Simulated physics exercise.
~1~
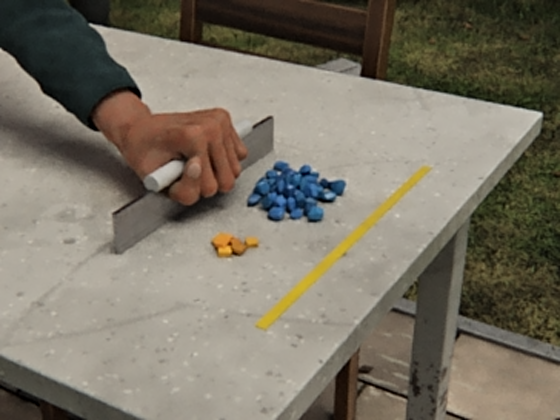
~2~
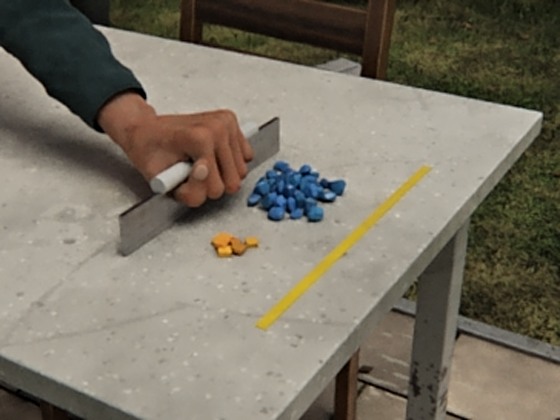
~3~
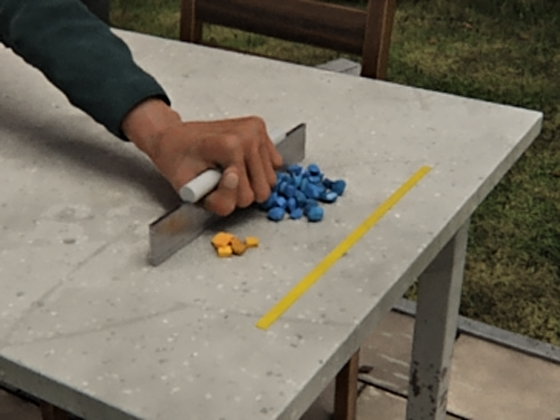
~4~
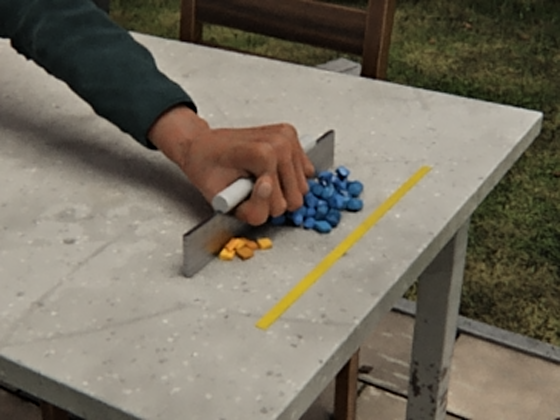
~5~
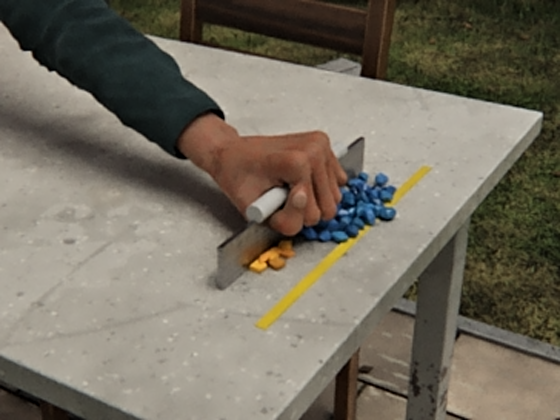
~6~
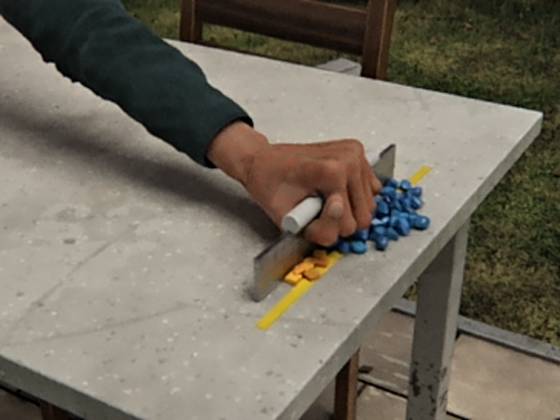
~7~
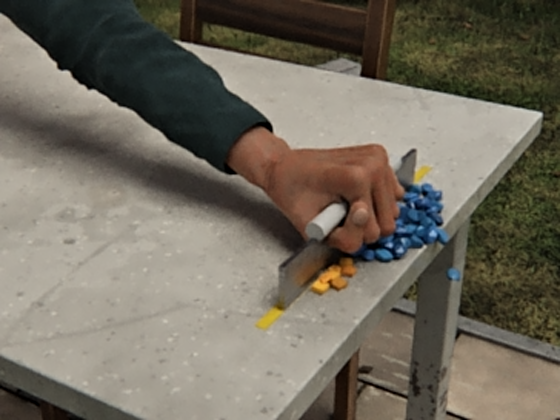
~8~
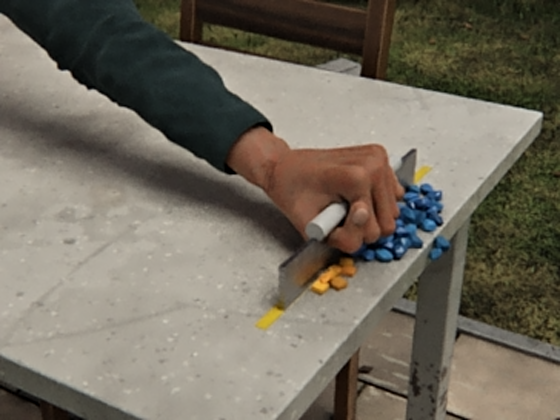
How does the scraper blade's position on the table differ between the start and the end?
At the start the blade is to the left of both piles, well short of the yellow tape. By the end it is farther right and a little closer to the viewer, resting on the tape near the table's end.
